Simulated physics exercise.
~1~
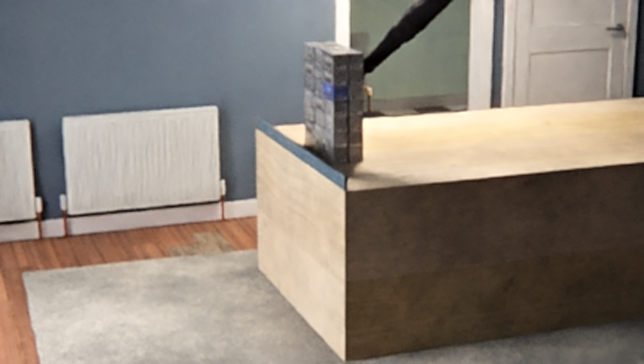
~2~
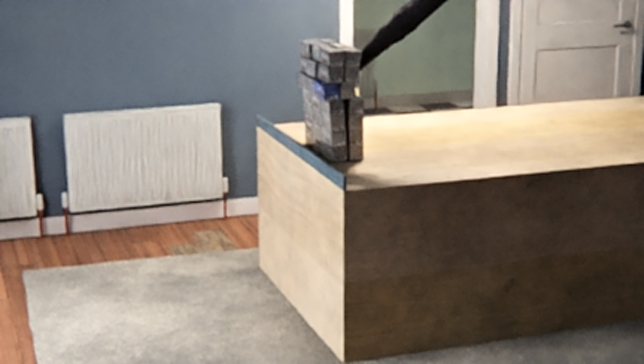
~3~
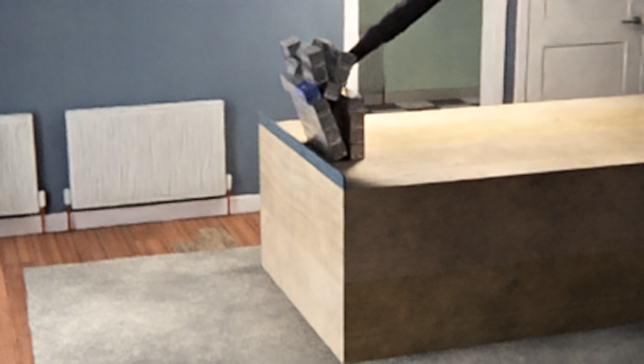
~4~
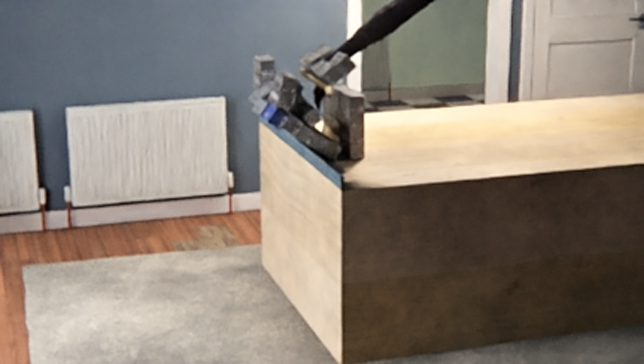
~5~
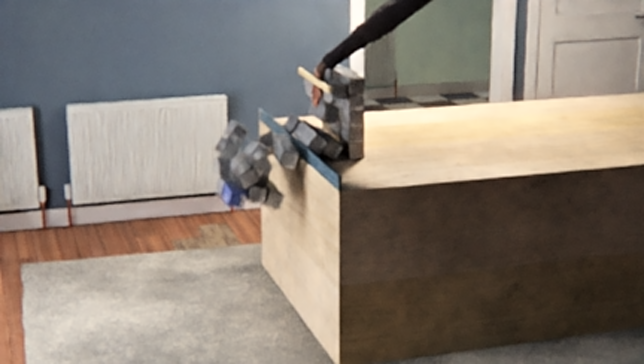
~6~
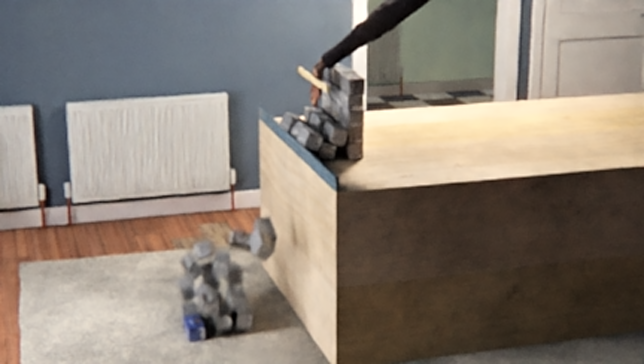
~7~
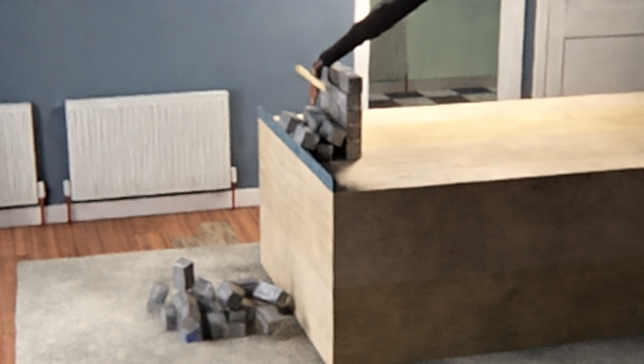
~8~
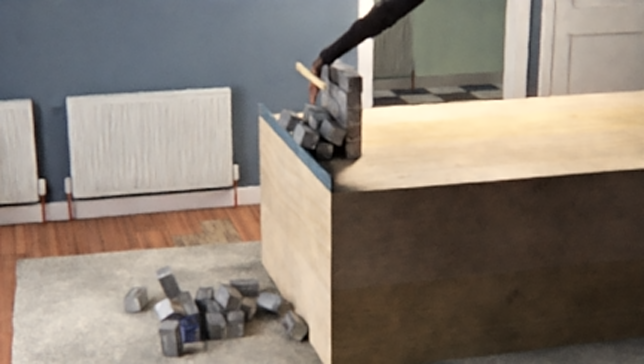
A dark-sleeved arm reaches in from the upper right behind a stack of small grey packets, one of them blue, standing near the left end of a pale wooden sideboard in a blue-walled room with white radiators, seen from slightly above. The hand pushes a light batten against the stack, and its upper part leans left and breaks apart. Packets topple over the low blue board, the blue one among them, and tumble onto the grey floor, scattering slightly. The arm stops, leaving a jumbled heap against the board beside a few still-stacked packets, with the rest strewn below.
